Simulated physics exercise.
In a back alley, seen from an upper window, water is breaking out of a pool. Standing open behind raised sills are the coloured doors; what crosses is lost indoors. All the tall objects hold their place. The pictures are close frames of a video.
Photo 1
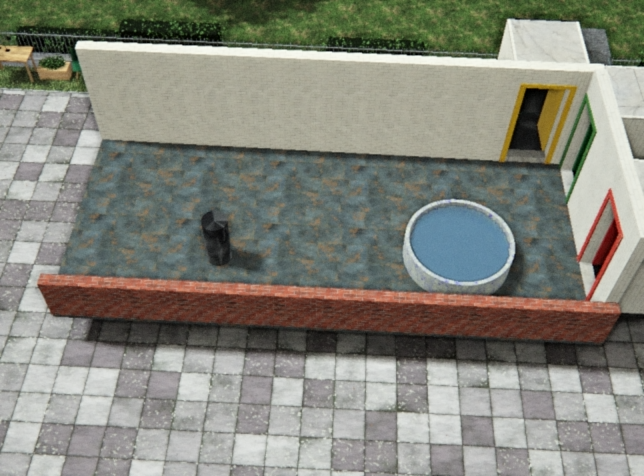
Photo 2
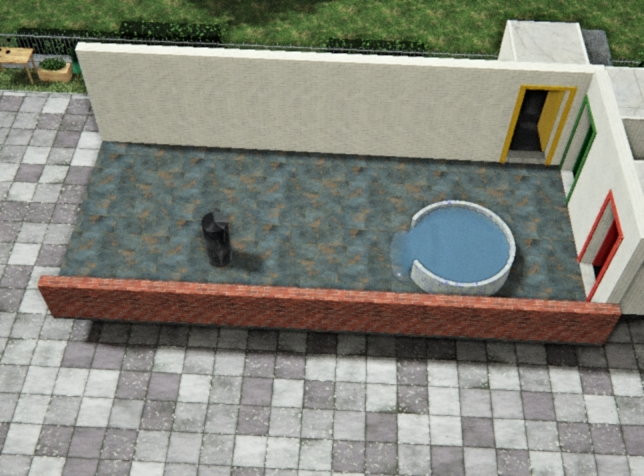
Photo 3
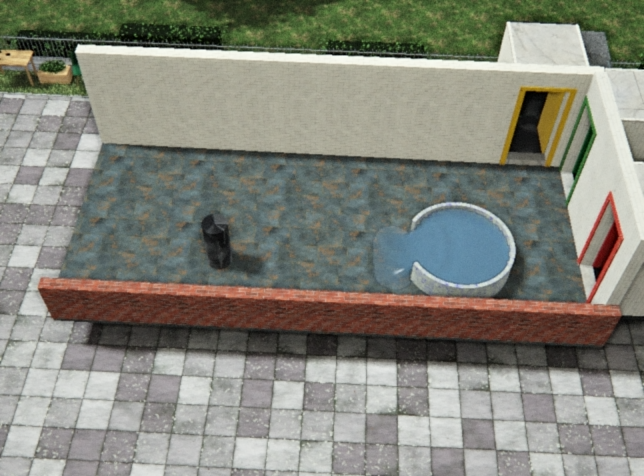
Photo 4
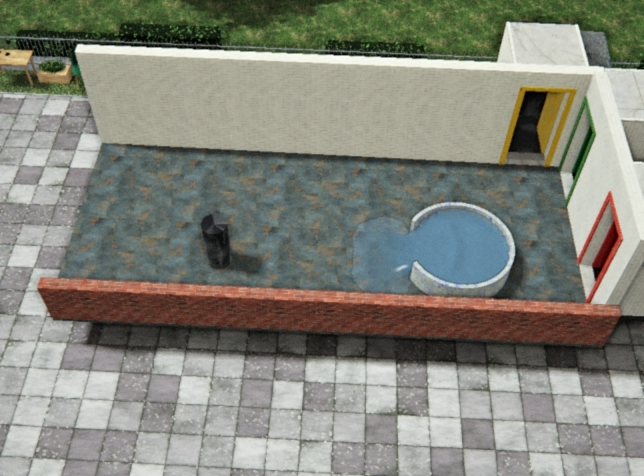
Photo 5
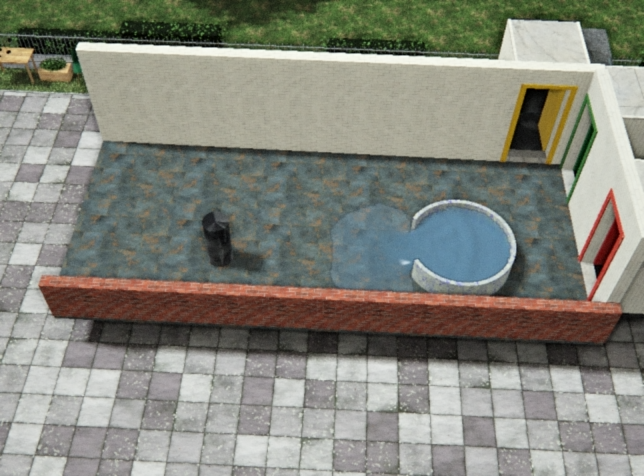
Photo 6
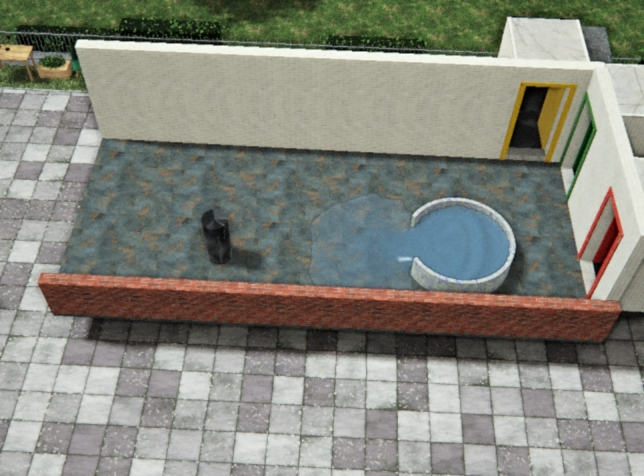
Water breaks out of the round pool's left side and spreads left across the walled yard.
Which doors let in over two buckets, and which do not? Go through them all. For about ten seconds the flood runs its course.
At the end, the green door will receive two buckets or fewer, the red door will receive two buckets or fewer, the yellow door will receive two buckets or fewer.
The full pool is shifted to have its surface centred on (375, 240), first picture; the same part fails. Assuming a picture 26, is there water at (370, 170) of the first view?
Outcome at that point: Left alone.
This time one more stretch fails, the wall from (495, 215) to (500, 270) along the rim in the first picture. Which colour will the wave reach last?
Coming last is the one in yellow.
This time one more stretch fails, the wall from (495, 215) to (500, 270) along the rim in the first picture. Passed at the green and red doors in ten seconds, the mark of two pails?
Checking the doors, green surpasses the cutoff; red, on the other hand, surpasses the cutoff.
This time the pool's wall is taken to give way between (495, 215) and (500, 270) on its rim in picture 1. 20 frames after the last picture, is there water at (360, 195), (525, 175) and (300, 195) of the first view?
First unwetted, second soaked, third unwetted.
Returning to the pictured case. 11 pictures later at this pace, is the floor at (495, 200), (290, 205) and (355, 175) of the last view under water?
Point 1: Not wet; point 2: Drenched; point 3: Drenched.
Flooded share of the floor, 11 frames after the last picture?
Close to 35 %.
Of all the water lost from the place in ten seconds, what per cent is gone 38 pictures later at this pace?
My reading is near 50 per cent.
A moment on, water covers 25 % of the floor; the green door not reached, the red door not reached, the yellow door not reached.
Next, water covers 35 % of the floor; the green door not reached, the red door not reached, the yellow door not reached.
Then, water covers 60 % of the floor; the green door not reached, the red door not reached, the yellow door not reached.
Later, water covers 70 % of the floor; the green door not reached, the red door not reached, the yellow door not reached.
In the end, water covers 70 % of the floor; the green door not reached, the red door not reached, the yellow door not reached.
